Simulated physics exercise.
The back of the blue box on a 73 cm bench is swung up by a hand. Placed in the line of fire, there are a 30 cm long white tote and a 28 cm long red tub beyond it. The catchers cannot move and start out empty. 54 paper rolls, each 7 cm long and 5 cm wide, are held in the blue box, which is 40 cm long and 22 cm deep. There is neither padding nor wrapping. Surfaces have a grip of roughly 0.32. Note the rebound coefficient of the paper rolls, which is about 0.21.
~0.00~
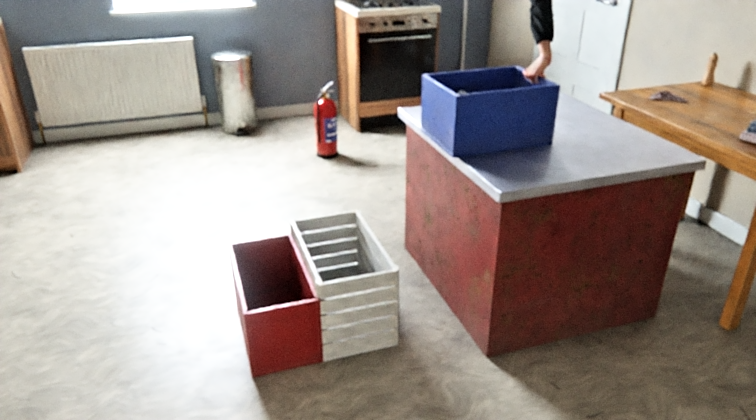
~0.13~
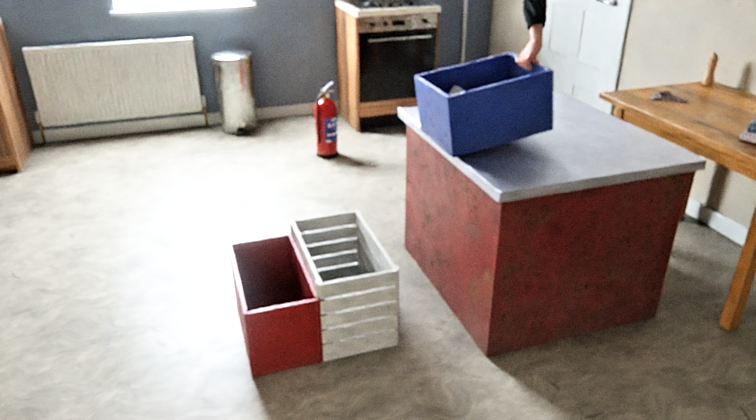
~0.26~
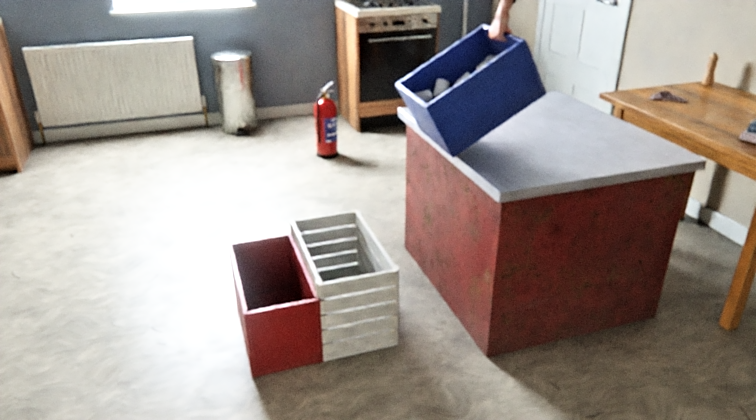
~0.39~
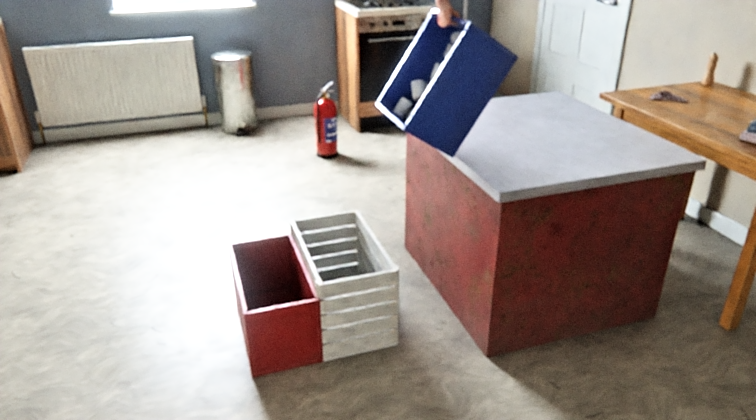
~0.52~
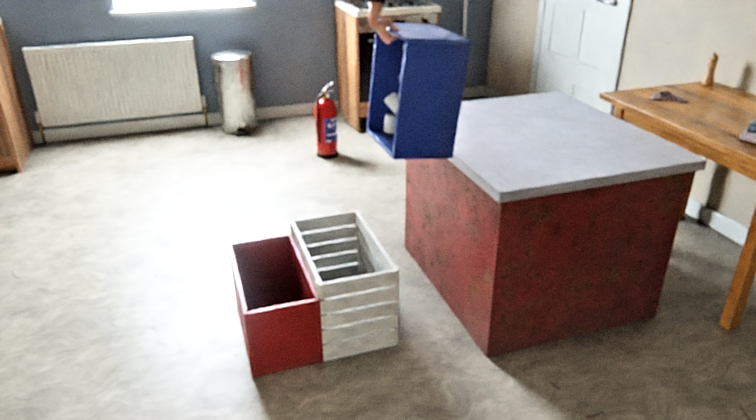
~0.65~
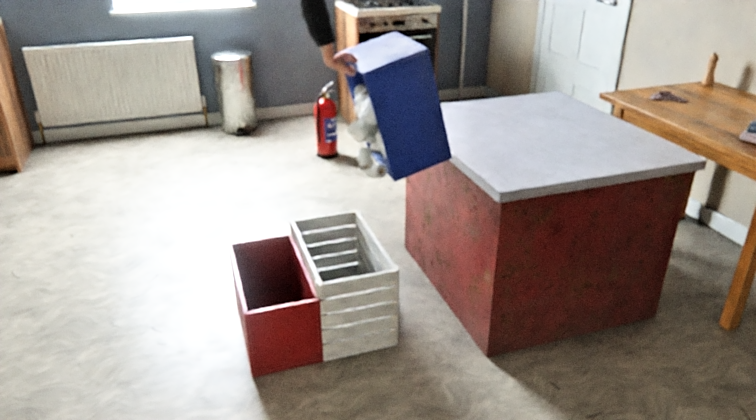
A blue box on a bench is swung up by a hand until white rolls emerge.
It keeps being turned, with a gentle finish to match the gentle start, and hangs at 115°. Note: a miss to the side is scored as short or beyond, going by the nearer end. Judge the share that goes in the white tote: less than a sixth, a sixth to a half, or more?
Upwards of half of the paper rolls end in the white tote.
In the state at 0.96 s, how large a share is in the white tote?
30 % by then.
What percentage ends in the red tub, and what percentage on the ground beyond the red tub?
Roughly 20 and 0 per cent.
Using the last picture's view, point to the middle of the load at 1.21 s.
Centre: Approx. (334, 303).
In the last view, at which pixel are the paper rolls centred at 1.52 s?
Centre: Approx. (333, 310).
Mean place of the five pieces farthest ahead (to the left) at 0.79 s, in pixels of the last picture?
The leading five average out near (313, 228).
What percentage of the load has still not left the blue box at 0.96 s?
Roughly 20 per cent is still inside.
After 0.79 s, tilt 115°; 26 still in the blue box, 2 in the white tote and 26 in the air.
After 0.96 s, tilt 115°; 11 still in the blue box, 17 in the white tote, 11 in the red tub and 15 in the air.
After 1.21 s, tilt 115°; 1 still in the blue box, 35 in the white tote, 12 in the red tub and 6 in the air.
When it is over (at 1.52 s), 42 in the white tote and 12 in the red tub. Asked share, 42 of 54, 78 per cent.
